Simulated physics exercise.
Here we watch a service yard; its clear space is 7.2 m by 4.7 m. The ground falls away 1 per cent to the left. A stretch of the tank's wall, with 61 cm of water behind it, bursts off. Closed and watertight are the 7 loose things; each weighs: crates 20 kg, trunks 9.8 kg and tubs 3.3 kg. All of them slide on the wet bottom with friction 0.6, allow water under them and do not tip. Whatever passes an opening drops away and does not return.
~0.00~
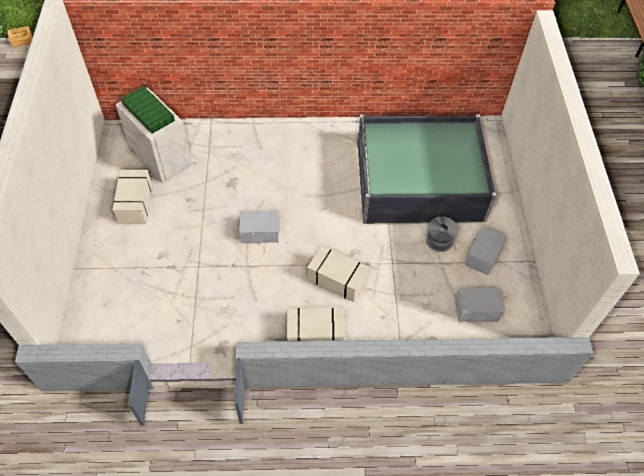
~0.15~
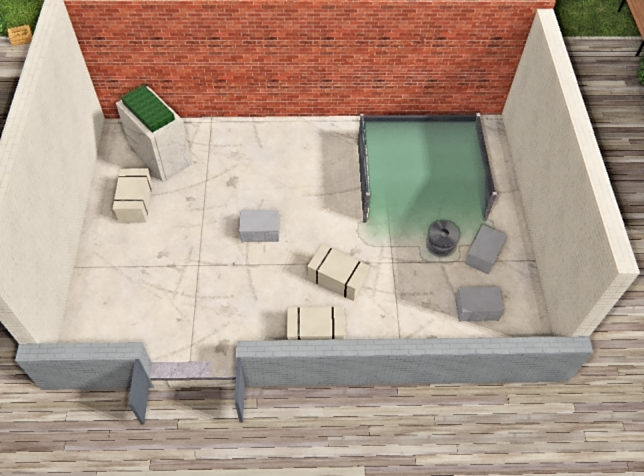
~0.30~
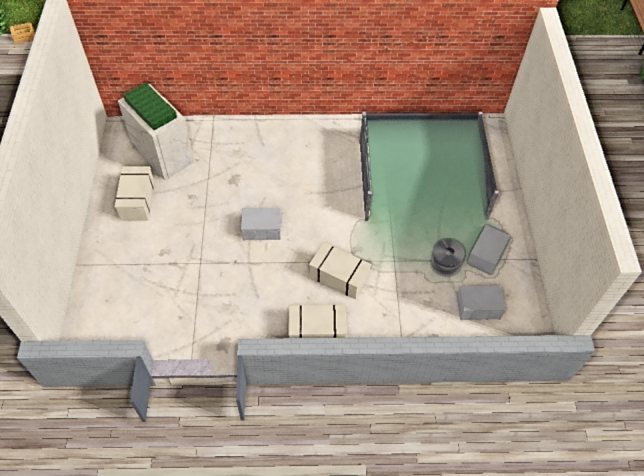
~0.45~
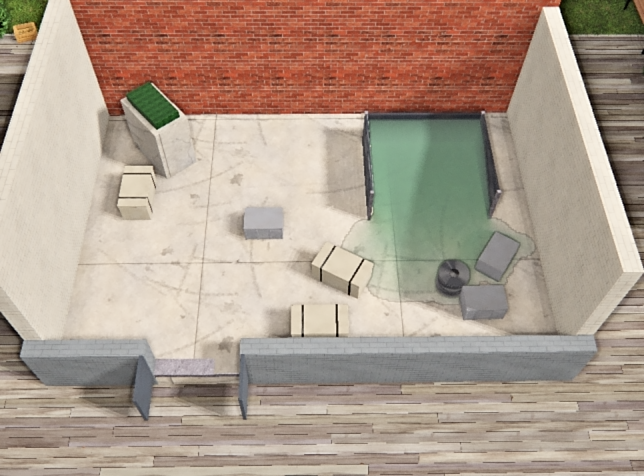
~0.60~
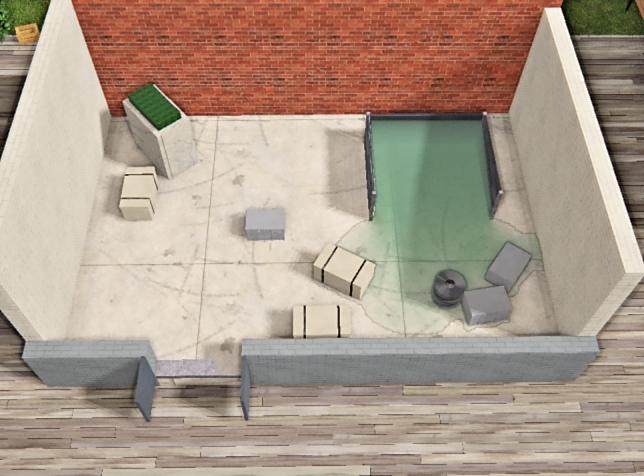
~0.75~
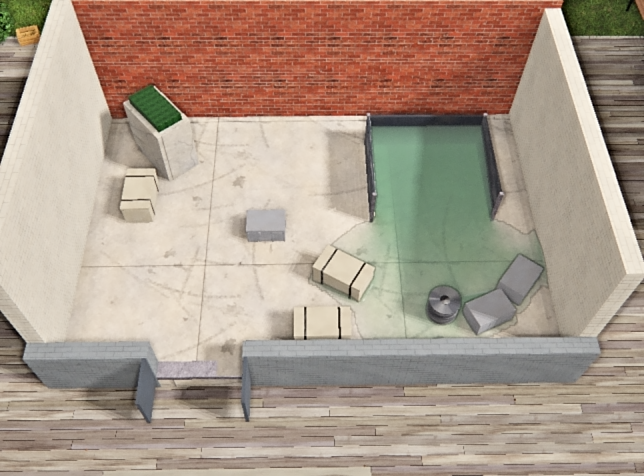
At first, green water stands inside a dark-walled tank against the brick wall. Then the tank's front is gone and the water spreads forward across the concrete floor, pushing a dark round tub toward the low front wall, before two grey blocks at the right also shift a little.
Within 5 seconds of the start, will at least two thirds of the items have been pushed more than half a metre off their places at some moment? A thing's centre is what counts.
Yes - two thirds and above.
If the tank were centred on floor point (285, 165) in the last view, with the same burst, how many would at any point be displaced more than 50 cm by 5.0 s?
In that case the number is 5.
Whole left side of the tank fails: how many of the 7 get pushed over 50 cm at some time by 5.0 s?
So the tally would be 2.
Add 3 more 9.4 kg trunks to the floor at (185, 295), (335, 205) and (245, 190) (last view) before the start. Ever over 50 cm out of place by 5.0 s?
Check, in order - exceeded, not exceeded, not exceeded.
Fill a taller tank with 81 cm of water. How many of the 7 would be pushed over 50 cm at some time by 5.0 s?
The answer would then be 7.
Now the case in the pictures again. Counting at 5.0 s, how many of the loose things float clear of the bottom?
Count at that moment: 3.
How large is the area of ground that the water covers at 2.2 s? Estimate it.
Flooded: Near 15 m2.
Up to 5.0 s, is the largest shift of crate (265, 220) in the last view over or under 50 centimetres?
Answer: Less.
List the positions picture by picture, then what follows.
In the first frame, a tub at (443, 228) rests on the ground; a crate at (488, 245), on the bottom; 2.9 m2 under water; 0 of 7 have shifted.
In the second frame, a tub at (445, 233), on the bottom, 11 cm from its start; a crate at (488, 244), on the bottom; water covers 3.9 m2; 1 of 7 have shifted.
In the third frame, a tub at (450, 252), on the bottom, 49 cm from its start; a crate at (491, 244) rests on the ground, 3 cm from its start; water covers 4.9 m2; 1 of 7 have shifted.
In the fourth frame, a tub at (454, 273), on the bottom, 87 cm from its start; a crate at (500, 251), on the bottom, 19 cm from its start; 6.2 m2 under water; 2 of 7 have shifted.
In the fifth frame, a tub at (450, 284), afloat, 106 cm from its start; a crate at (510, 262) rests on the ground, 39 cm from its start; water covers 7.4 m2; 2 of 7 have shifted.
In the sixth frame, a tub at (445, 300) floats, 133 cm from its start; a crate at (522, 275) rests on the ground, 63 cm from its start; water covers 8.7 m2; 3 of 7 have shifted.
After 1.1 s 2 of 7 are over 50 cm from their spots; 1 afloat.
After 2.2 s 4 of 7 are over 50 cm from their spots; 4 afloat.
After 3.5 s 4 of 7 are over 50 cm from their spots; 5 afloat.
After 5.0 s 6 of 7 are over 50 cm from their spots, and 6 have been at some point; 3 afloat.
